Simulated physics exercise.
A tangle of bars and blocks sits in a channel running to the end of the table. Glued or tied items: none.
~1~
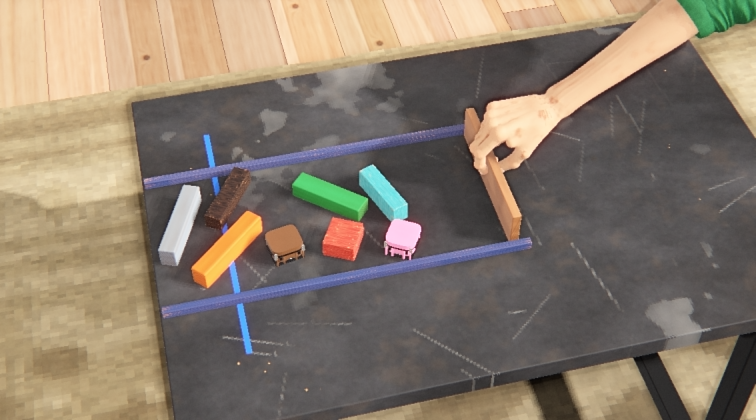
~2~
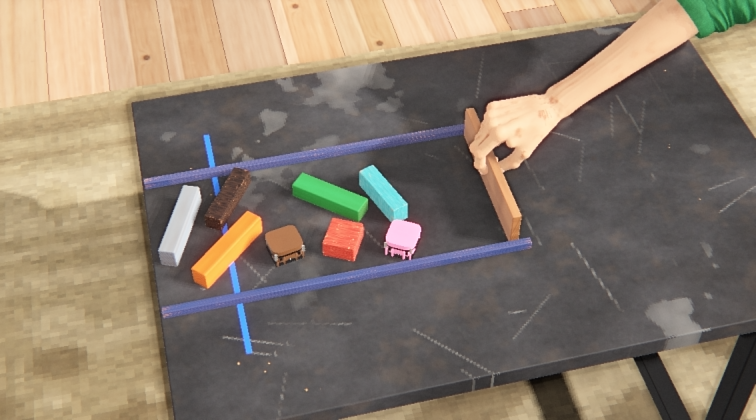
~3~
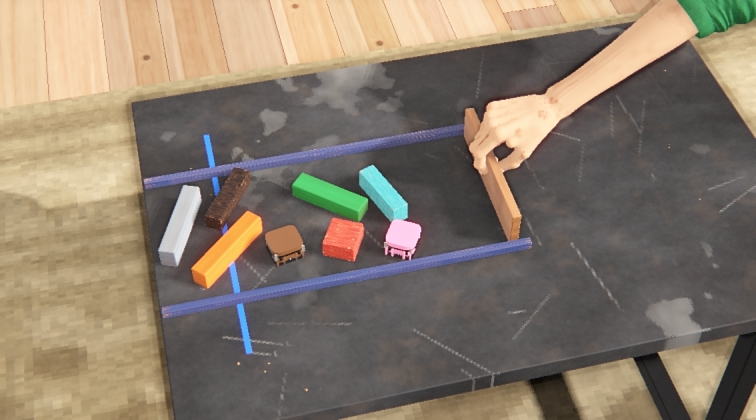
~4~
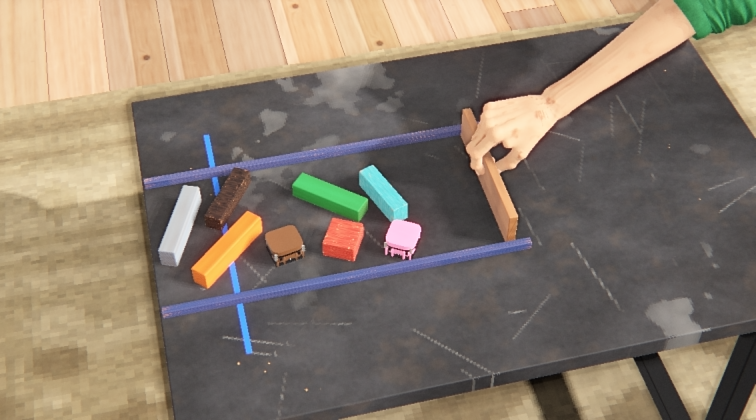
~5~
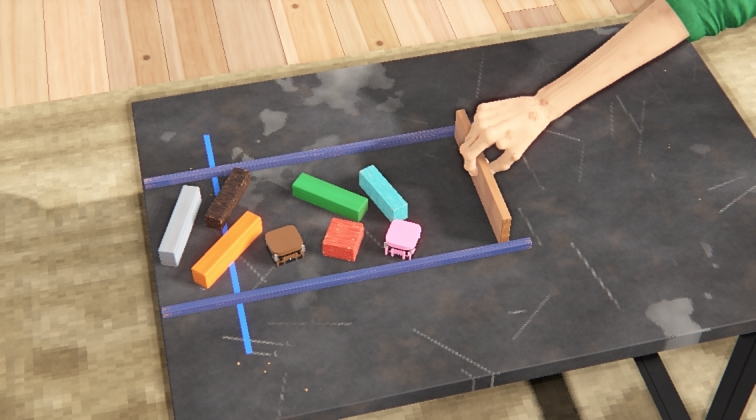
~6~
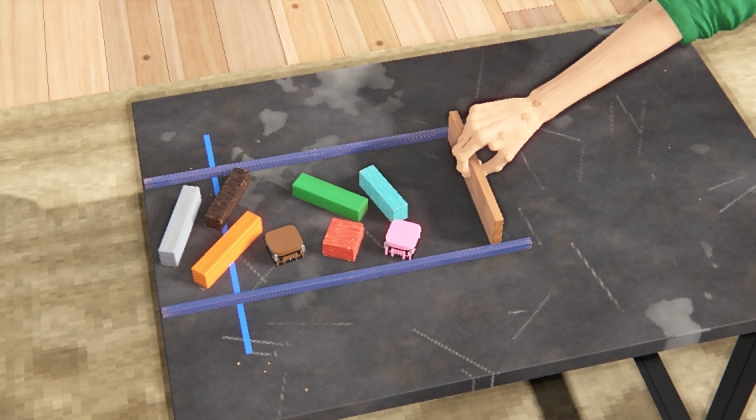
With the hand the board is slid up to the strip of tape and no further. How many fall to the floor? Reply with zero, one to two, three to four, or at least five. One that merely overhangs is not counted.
It comes to one to two.
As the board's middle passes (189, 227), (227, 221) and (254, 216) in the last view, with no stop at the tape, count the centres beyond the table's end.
By position: 4 / 1 / 0.
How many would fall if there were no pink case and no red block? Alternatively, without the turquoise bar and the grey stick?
Fallen: 1 in the first try, 0 in the other.
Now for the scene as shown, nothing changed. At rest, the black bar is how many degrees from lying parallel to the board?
Angle: Close to 15 degrees.
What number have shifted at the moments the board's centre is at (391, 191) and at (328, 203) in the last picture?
The first count is 2, and then it's 5.
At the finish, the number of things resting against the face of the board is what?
2 in contact.
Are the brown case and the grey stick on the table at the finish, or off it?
The brown case sits tight; the grey stick does not stay up.
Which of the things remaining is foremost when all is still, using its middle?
The orange stick.
Soon after, none off yet; grey stick at rest near (180, 225); orange stick at rest near (228, 249); black bar at rest near (228, 198).
In the end, the number that fall off is one or two; gone, grey stick.
